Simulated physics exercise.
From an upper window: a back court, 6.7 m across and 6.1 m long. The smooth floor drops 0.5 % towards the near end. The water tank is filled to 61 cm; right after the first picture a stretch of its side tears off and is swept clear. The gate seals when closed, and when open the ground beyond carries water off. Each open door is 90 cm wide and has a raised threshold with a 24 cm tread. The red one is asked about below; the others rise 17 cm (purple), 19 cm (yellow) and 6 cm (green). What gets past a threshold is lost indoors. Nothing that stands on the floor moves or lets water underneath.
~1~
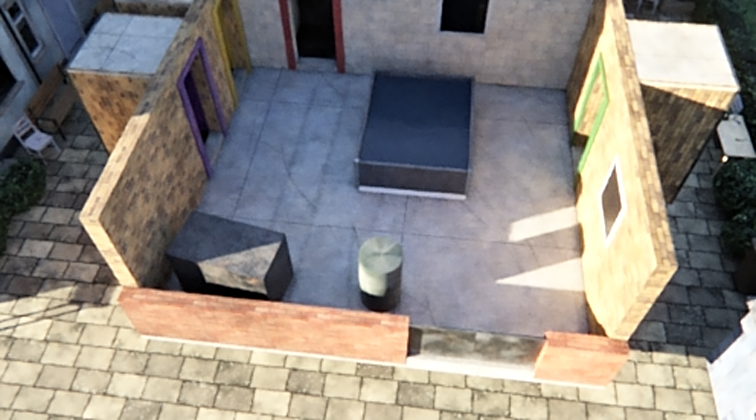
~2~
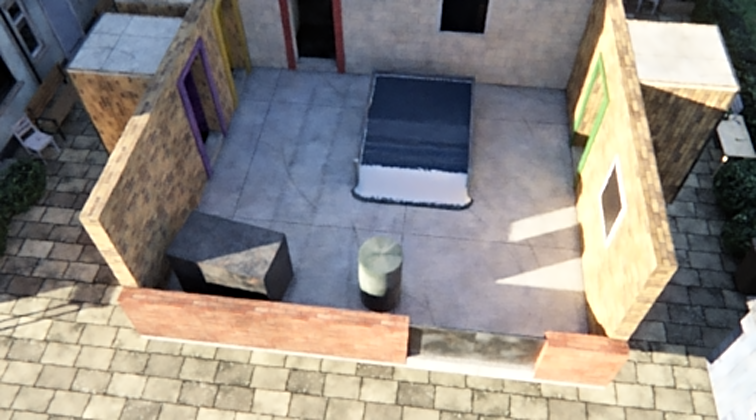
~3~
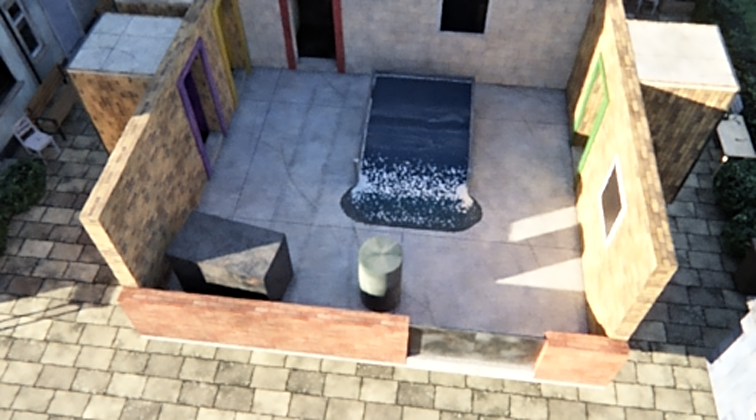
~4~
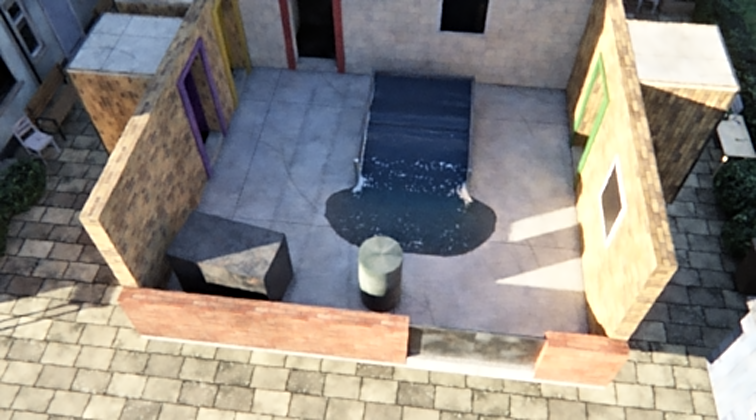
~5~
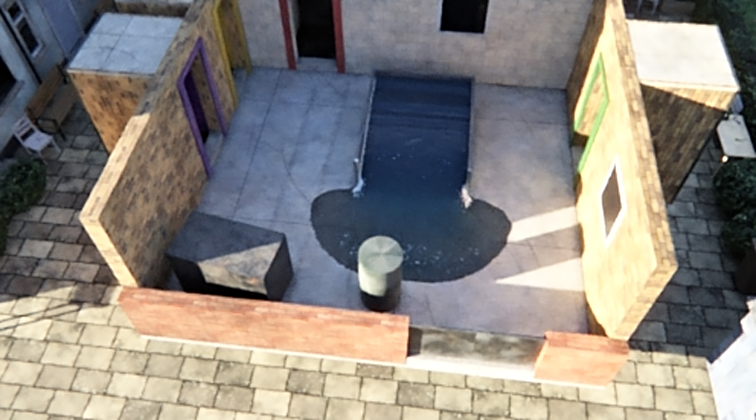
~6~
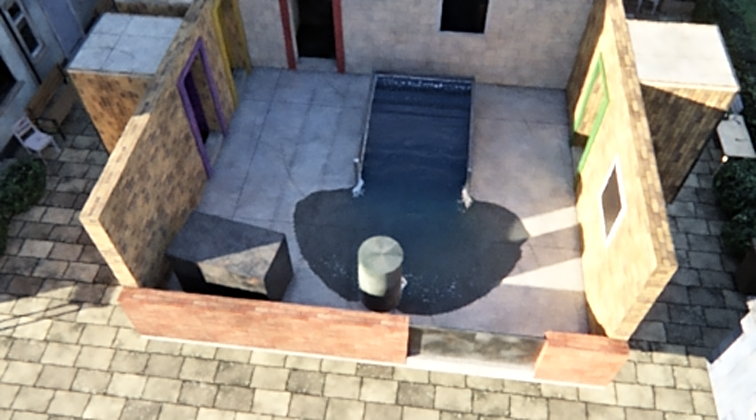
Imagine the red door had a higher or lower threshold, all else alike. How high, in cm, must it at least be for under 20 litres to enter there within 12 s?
Close to 7.5 cm is just enough.
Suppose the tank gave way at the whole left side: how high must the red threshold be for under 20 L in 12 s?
Some 15 cm.
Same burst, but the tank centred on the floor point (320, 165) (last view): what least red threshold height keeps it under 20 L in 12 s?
About 8.5 cm.
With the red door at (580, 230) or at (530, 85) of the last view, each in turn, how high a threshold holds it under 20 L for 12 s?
Roughly 6.5 and 12.5 cm.
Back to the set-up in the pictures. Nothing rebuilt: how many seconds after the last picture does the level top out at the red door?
Around 5.5 s.
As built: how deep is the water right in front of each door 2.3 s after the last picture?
In cm: Purple 0, yellow 0, red 0, green 0.
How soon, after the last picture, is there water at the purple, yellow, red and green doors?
Arrival: Purple 2.8 s, yellow 4.5 s, red 5.0 s, green 3.0 s.
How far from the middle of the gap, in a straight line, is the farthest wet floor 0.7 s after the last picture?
About 3.6 m.
Then, 0.7 s after the last picture water covers 35 % of the floor, deepest (38 cm) near (383, 269); it has not reached the red door.
Then, 2.3 s after the last picture water covers 45 % of the floor, deepest (42 cm) near (579, 362); it has not reached the red door.
Then, 11.3 s after the last picture water covers 100 % of the floor, deepest (13 cm) near (570, 144); 9 cm at the red door, 0 litres in over its 14 cm threshold.
At the red door as built, the water peaked near 11 cm, 5.7 s after the last picture.
With a threshold of 6.5 cm, 36 litres would have come in within the 12 s; with 9 cm, 7 litres. So under 20 litres takes about 7.5 cm.
